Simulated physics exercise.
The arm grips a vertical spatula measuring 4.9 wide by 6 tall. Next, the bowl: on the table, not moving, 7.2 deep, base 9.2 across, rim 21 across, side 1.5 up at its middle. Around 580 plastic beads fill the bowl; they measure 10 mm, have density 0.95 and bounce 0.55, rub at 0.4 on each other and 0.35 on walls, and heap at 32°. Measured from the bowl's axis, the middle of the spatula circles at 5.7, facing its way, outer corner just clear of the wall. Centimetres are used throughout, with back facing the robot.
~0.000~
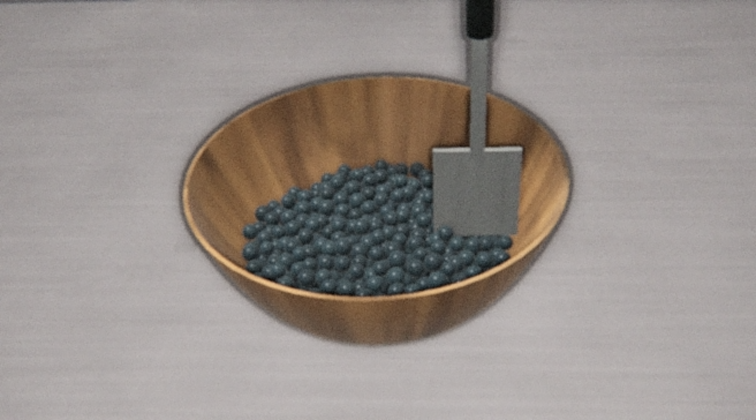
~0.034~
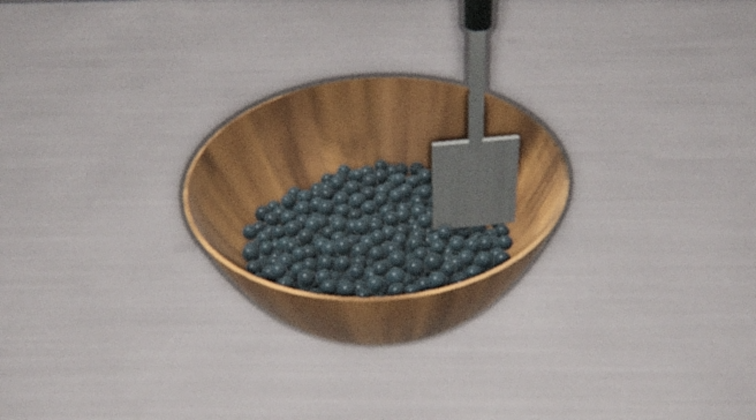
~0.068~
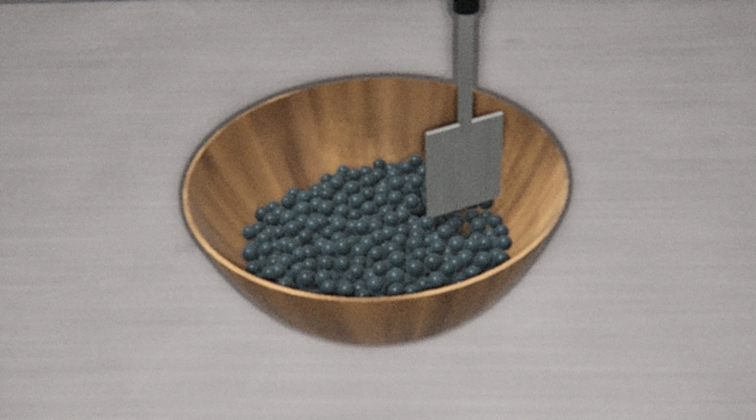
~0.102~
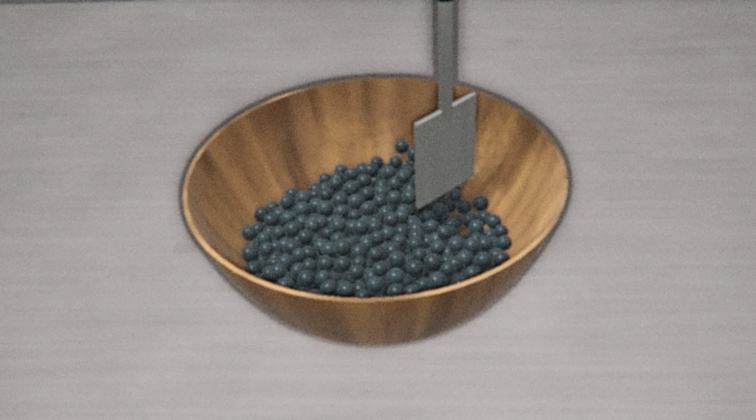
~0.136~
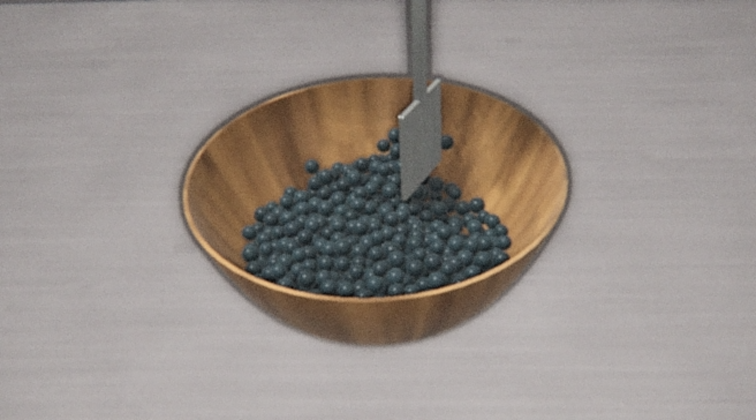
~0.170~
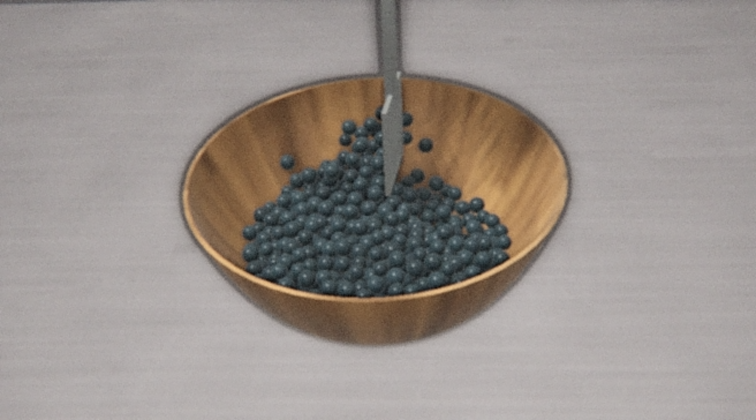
Wooden bowl of dark blue-grey beads on a pale table, a metal spatula sweeping leftward along the back, turning edge-on and pushing beads up.
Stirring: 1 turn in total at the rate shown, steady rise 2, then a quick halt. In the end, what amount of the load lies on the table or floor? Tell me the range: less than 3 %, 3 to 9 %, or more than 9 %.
It falls in the range less than 3 %.
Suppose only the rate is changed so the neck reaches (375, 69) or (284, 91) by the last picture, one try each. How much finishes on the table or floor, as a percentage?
Some 0 and 5 %.
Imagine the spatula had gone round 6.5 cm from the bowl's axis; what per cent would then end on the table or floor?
In that case roughly 0 per cent.
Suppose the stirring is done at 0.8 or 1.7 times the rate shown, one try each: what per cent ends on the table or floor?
0 % and 5 %.
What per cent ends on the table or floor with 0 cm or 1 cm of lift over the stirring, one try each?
Close to 0 and 0 percent, in that order.
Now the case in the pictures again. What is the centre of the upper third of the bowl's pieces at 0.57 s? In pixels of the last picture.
The centre lies near (376, 267) in the last picture.
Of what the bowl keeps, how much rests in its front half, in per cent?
Around 55 per cent of what the bowl keeps.
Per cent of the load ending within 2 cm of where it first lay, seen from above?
Around 80 in a hundred, roughly.
By 0.37 s, 188° round, highest piece 8 above the table; 579 in the bowl.
By 0.57 s, 296° round, highest piece 7 above the table; 579 in the bowl.
By 0.87 s, 0° round, highest piece 5 above the table; 579 in the bowl.
By 1.57 s, 0° round, highest piece 5 above the table; 579 in the bowl.
Final count, 579 in the bowl. That is 0 % on the table or floor.
